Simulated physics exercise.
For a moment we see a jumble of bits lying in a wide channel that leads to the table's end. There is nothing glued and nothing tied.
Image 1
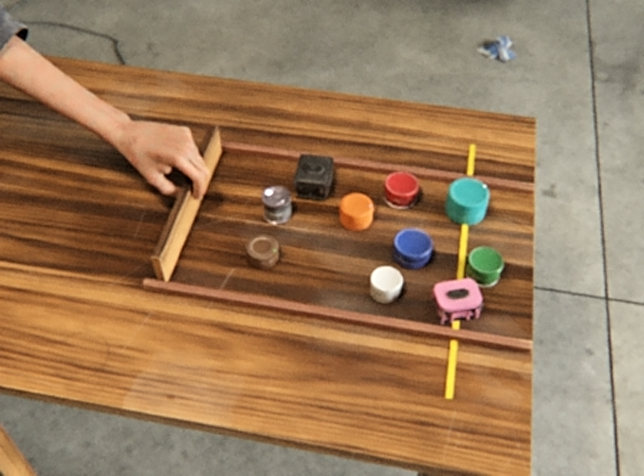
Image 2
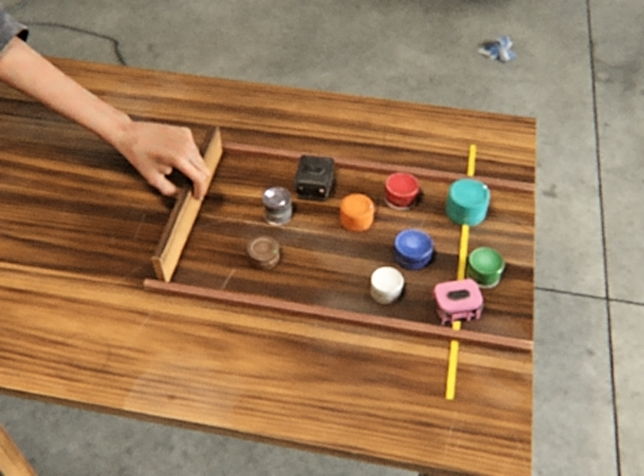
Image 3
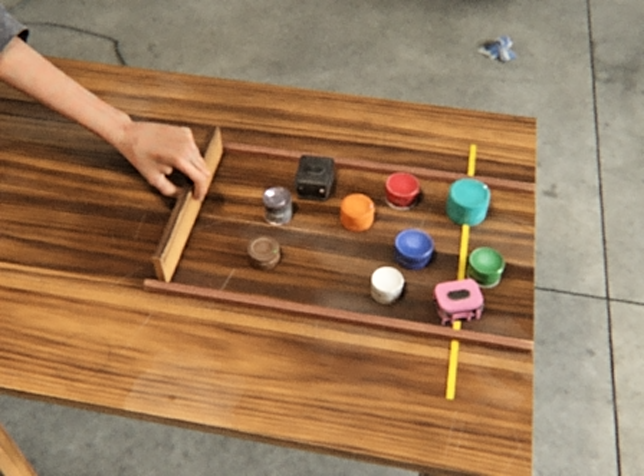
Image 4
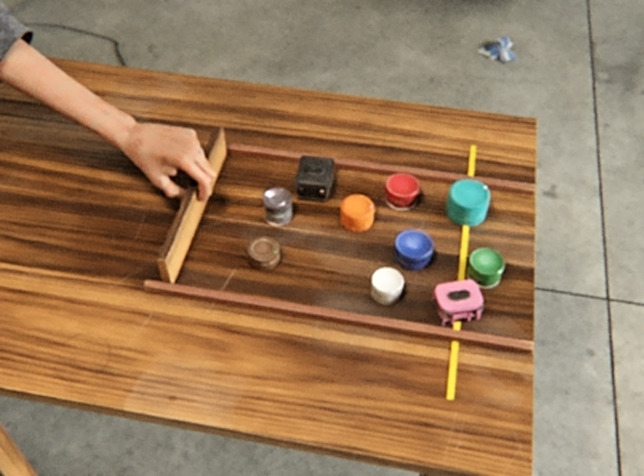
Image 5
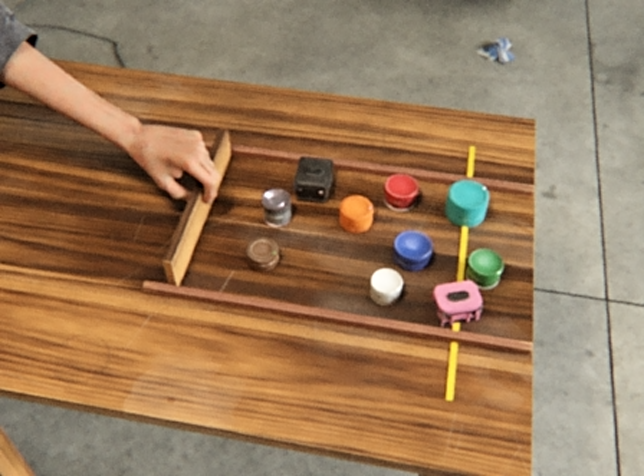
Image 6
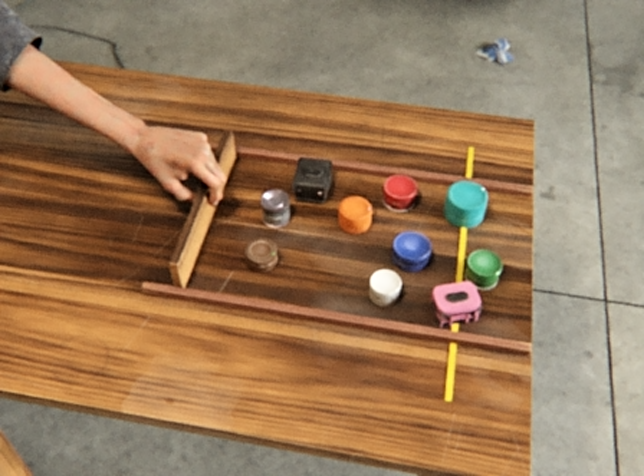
At first, a hand holds a wooden board upright across a channel on a wooden table, with colourful pots, lids and small cases scattered to its right and a yellow strip beyond. The board stays nearly still, then the hand slides it slightly right, while the objects stay in place.
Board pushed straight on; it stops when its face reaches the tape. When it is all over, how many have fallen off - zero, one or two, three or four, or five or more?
Pretty sure the pieces that leave the surface number one or two this time.
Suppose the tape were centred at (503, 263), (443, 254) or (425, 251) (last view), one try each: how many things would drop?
Going through each try, you'd get 5, 0 and 0.
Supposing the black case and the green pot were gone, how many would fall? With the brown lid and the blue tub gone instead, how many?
The first try gives 0, the second gives 1.
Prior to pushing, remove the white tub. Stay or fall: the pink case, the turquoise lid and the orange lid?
In that case the pink case stays where it is, the turquoise lid goes off the edge, the orange lid stays where it is.
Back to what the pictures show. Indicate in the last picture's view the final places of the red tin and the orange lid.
In the last view, the middles sit near (518, 209) and near (509, 234).
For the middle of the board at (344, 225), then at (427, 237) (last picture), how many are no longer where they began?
Respectively 5 and 10.
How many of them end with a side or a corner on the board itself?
Well, it touches 5.
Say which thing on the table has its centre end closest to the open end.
I reckon it's the red tin.
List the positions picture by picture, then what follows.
In the first picture, green pot (484, 267); turquoise lid (467, 202); pink case (456, 301); board (190, 199); tape (463, 254).
In the second picture, turquoise lid (467, 202); black case (315, 178).
In the third picture, pink case (457, 302); brown lid (263, 253).
In the fourth picture, green pot (485, 268); blue tub (413, 250).
In the fifth picture, turquoise lid (467, 204); board (200, 203).
In the sixth picture, green pot (483, 270); turquoise lid (465, 204); pink case (455, 304); board (205, 205); tape (462, 256).
Soon after, none off yet; green pot at rest near (483, 270); turquoise lid at rest near (465, 204); pink case at rest near (455, 304).
After that, none off yet; green pot at rest near (483, 270); turquoise lid moving near (470, 205); pink case at rest near (455, 304).
In the end, the number that fall off is one or two; gone, turquoise lid.
